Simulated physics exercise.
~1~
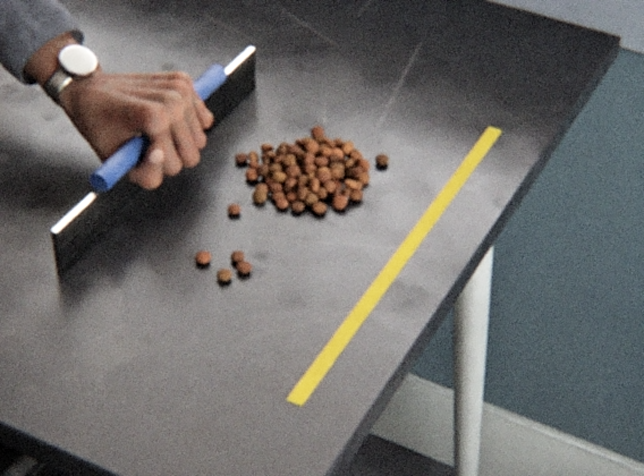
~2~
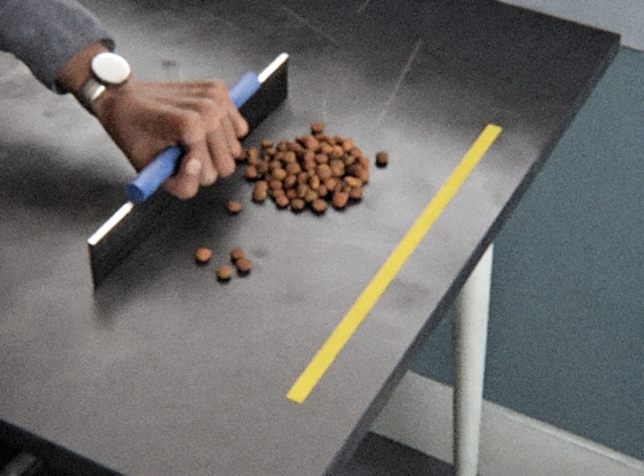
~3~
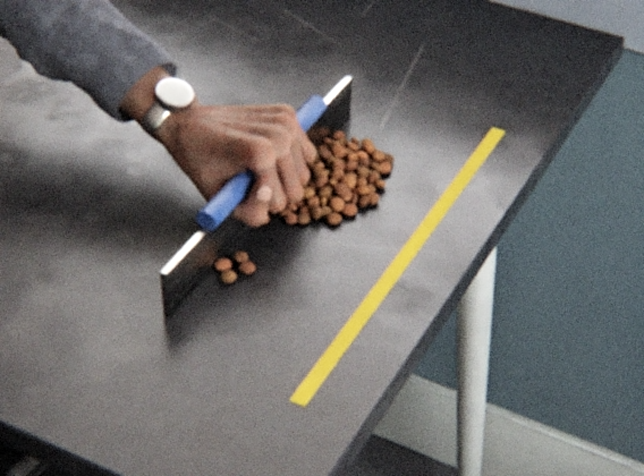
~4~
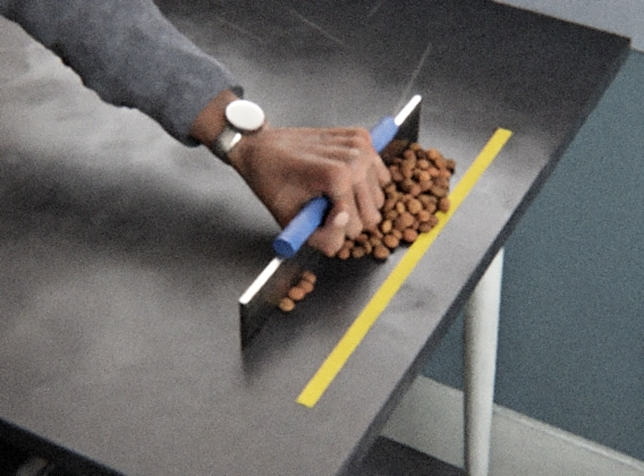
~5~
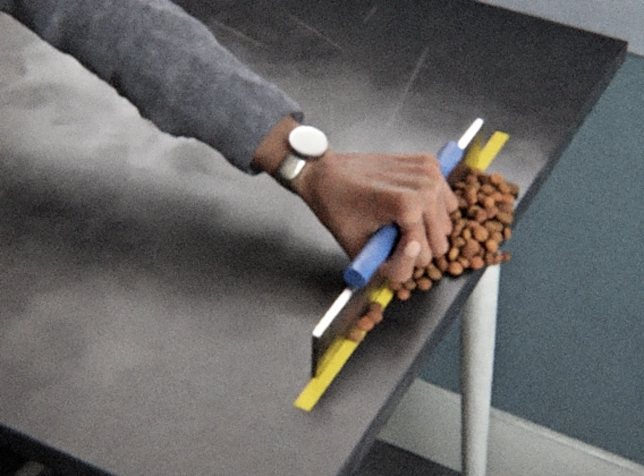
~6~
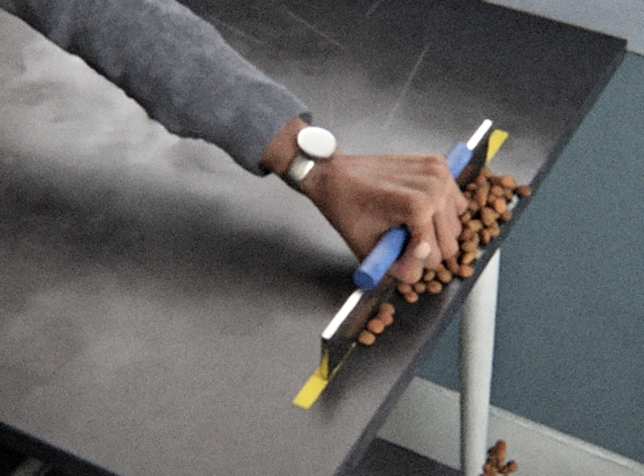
A hand gripping a blue-handled scraper pushed a large pile of small brown pellets and a few stray ones rightward across a dark table, stopping at the yellow tape, where some of the big pile spilled off the edge while the small group stayed on.
